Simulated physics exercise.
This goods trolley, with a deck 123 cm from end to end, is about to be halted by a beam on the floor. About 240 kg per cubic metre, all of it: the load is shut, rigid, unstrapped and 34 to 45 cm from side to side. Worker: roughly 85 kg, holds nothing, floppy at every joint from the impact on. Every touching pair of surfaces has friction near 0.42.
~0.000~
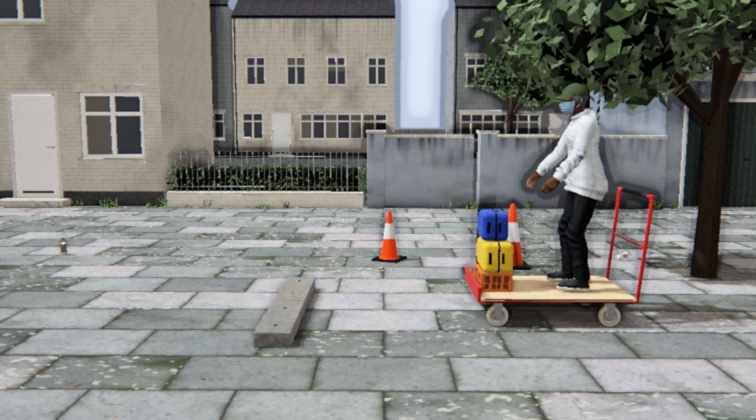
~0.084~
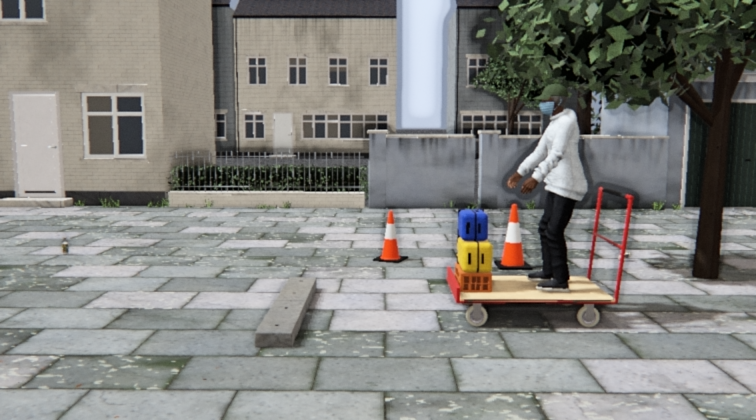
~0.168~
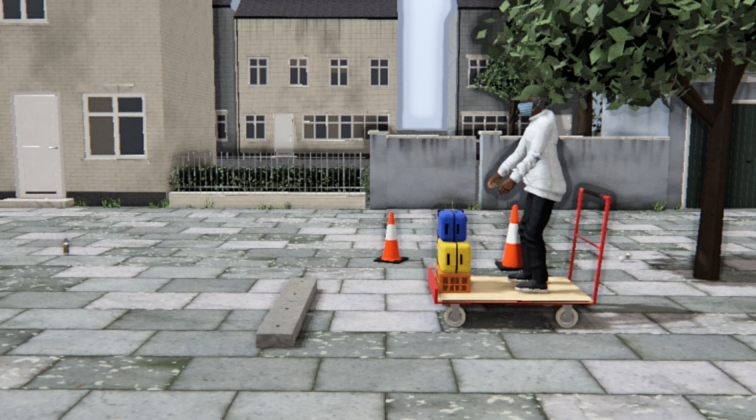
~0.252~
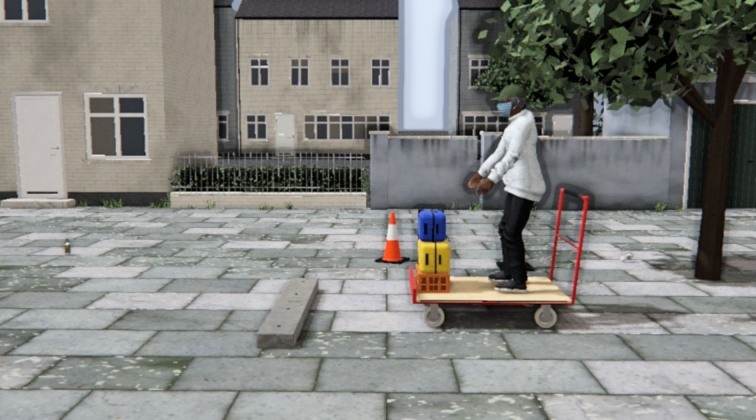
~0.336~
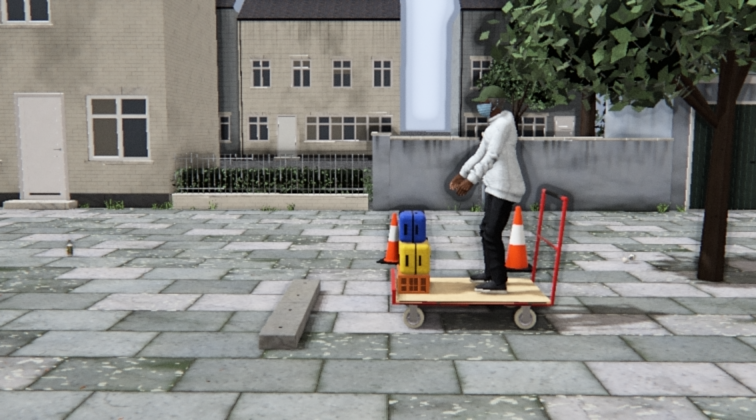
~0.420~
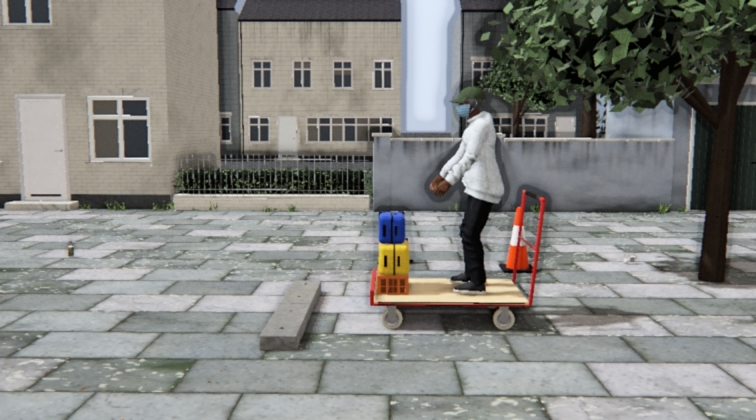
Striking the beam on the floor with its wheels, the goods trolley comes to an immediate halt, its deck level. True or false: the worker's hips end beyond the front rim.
True.
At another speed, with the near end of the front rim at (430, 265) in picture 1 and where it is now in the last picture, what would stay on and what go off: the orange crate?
Going by the centre and the rim, the orange item: Stays put.
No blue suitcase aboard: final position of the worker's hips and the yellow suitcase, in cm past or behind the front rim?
In that case hips 80 past, yellow 120 past.
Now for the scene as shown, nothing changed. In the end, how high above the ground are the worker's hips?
Around 30 centimetres up.
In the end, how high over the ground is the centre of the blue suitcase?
10 cm.
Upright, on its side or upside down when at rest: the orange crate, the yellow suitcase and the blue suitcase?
Final poses: Orange top up, yellow side down, blue top down.
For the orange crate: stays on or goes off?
End result - orange: Stays.
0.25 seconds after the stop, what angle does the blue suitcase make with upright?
Roughly 20 degrees.
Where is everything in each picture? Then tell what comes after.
In the first picture, hips (586, 184), blue suitcase (493, 225), rim corner (480, 298); 151 cm short of the stop.
In the second picture, hips (566, 184), blue suitcase (473, 225), rim corner (458, 298); 133 cm short of the stop.
In the third picture, hips (545, 185), blue suitcase (452, 226), rim corner (436, 299); 115 cm short of the stop.
In the fourth picture, hips (525, 185), blue suitcase (432, 226), rim corner (415, 299); 97 cm short of the stop.
In the fifth picture, hips (505, 186), blue suitcase (412, 227), rim corner (394, 300); 79 cm short of the stop.
In the sixth picture, hips (485, 187), blue suitcase (392, 228), rim corner (372, 301); 61 cm short of the stop. Speed about 2.2 m/s.
Impact comes at 0.70 s.
After 0.95 s the worker's hips are 42 cm behind the rim, near (349, 217) in the last picture's view.
After 1.25 s the worker's hips are 16 cm behind the rim, near (319, 219) in the last picture's view.
After 1.70 s the worker's hips are 31 cm past the rim, near (265, 276) in the last picture's view.
Final state at 3.3 s, past the rim, blue suitcase, yellow suitcase and the worker's hips; behind it, orange crate.
